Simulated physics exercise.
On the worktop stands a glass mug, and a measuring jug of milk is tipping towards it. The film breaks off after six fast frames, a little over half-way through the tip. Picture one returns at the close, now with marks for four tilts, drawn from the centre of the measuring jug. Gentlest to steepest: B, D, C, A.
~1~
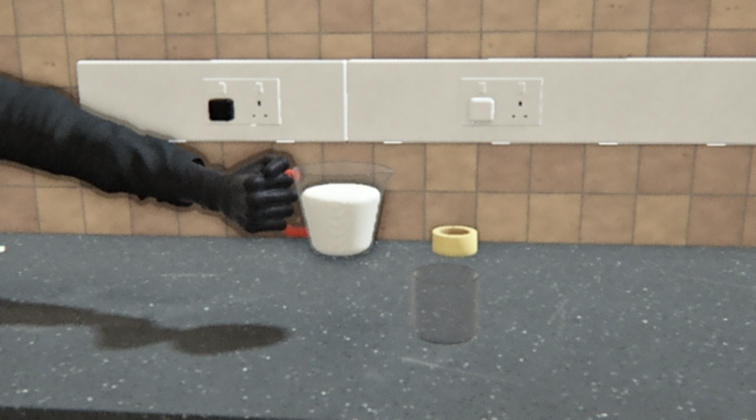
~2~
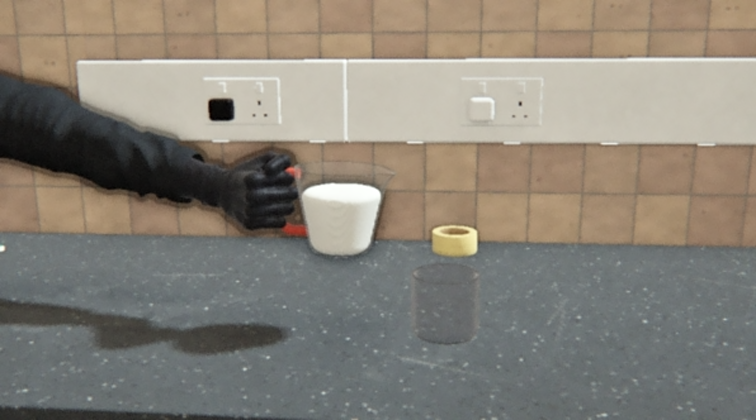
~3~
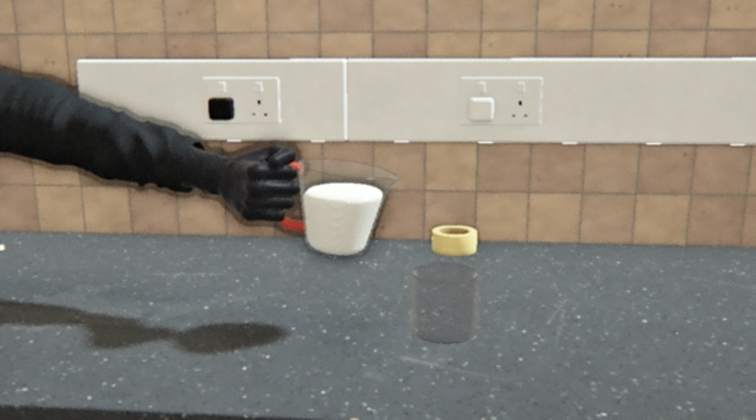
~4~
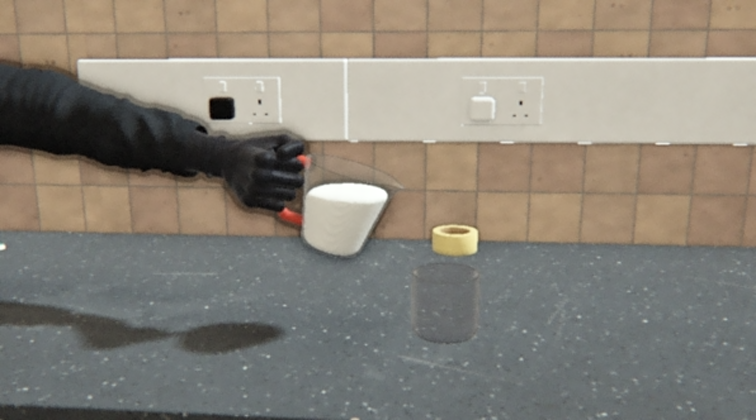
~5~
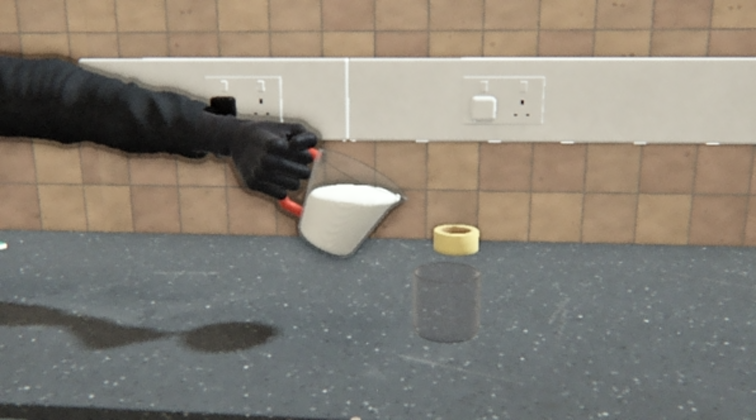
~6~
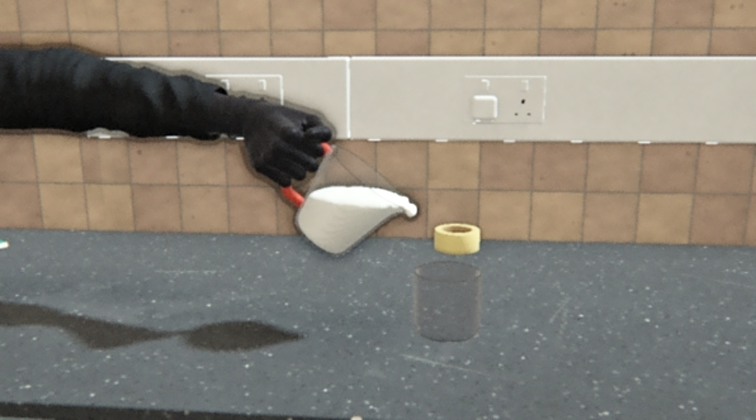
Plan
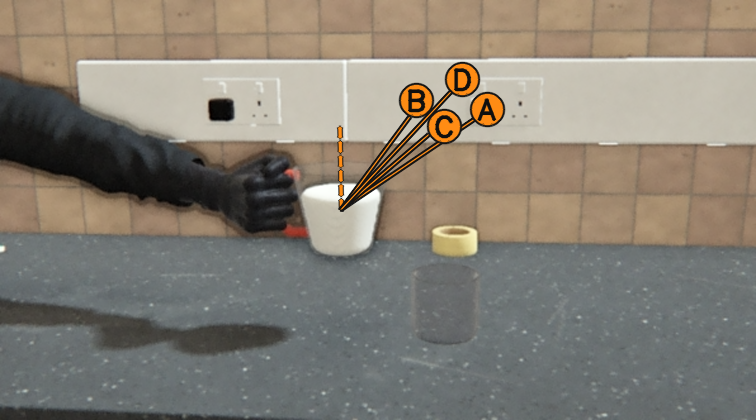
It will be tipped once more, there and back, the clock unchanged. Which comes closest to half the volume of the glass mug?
Mark A does it best.
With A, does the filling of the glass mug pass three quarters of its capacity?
No, it does not.
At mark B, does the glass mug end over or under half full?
Under.
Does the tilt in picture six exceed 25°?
Yes, it does.
In orange, A at (473, 119); B at (409, 117); C at (428, 134); D at (450, 92).
With A, the glass mug ends with about 49 % of what it can hold.
With B, the glass mug ends with about 11 % of what it can hold.
With C, the glass mug ends with about 34 % of what it can hold.
With D, the glass mug ends with about 21 % of what it can hold.
